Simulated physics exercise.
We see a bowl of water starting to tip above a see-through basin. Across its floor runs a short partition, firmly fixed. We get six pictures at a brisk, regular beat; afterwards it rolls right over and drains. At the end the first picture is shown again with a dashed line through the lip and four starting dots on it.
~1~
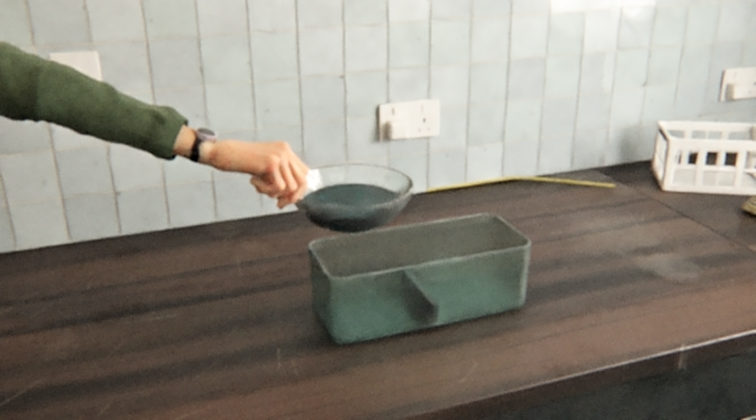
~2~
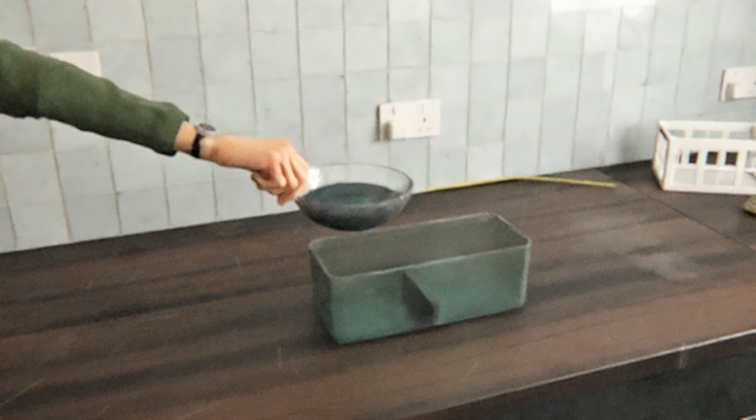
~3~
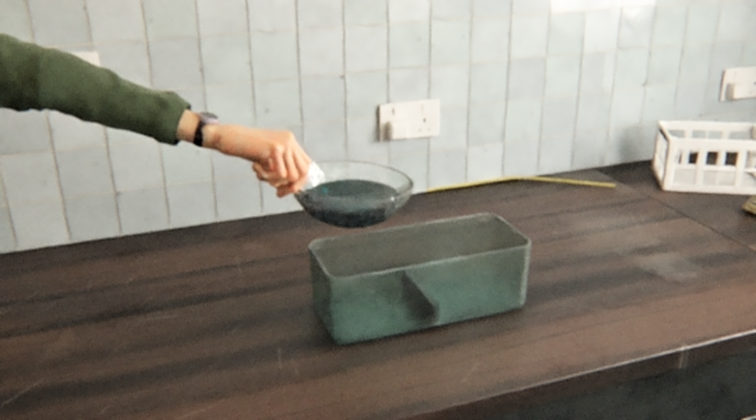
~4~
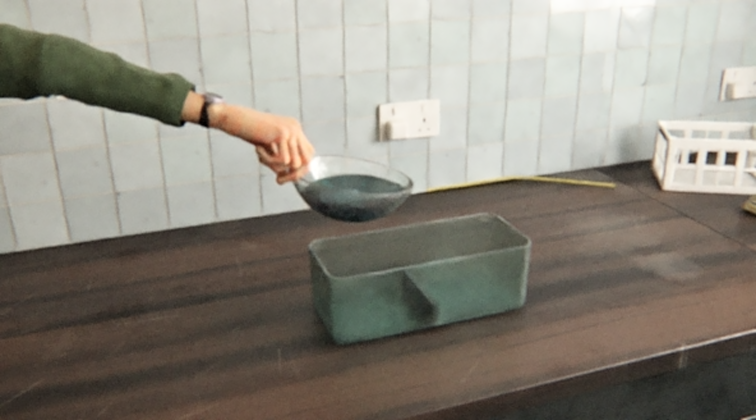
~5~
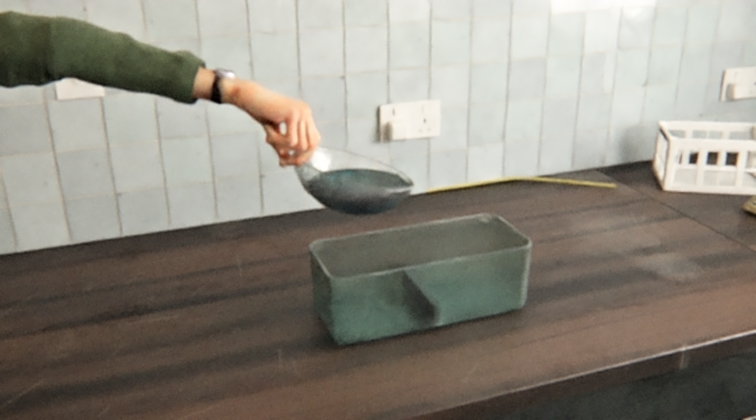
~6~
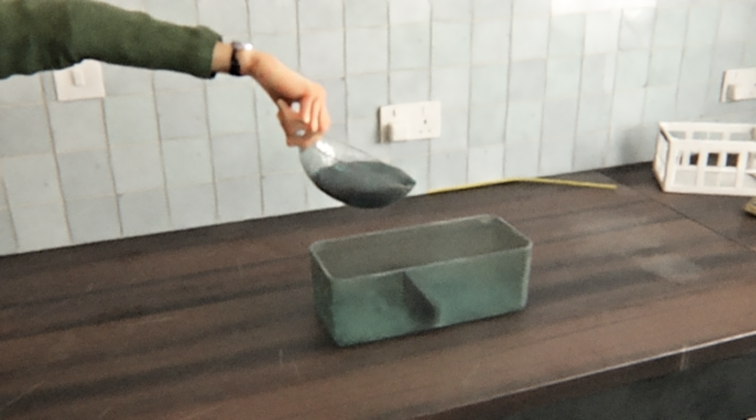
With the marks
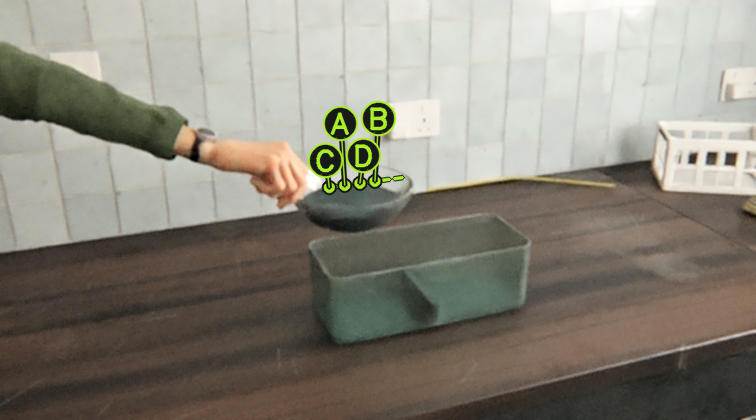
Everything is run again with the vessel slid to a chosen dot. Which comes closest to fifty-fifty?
The best dot is D.
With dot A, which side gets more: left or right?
More ends on the left.
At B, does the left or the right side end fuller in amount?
The right side.
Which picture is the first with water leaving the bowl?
Picture 6.
On the marked copy, A at (344, 185); B at (374, 181); C at (329, 187); D at (359, 183).
With A, about 90 % ends left of the wall and 9 % right of it.
With B, about 15 % ends left of the wall and 84 % right of it.
With C, about 89 % ends left of the wall and 10 % right of it.
With D, about 49 % ends left of the wall and 50 % right of it.
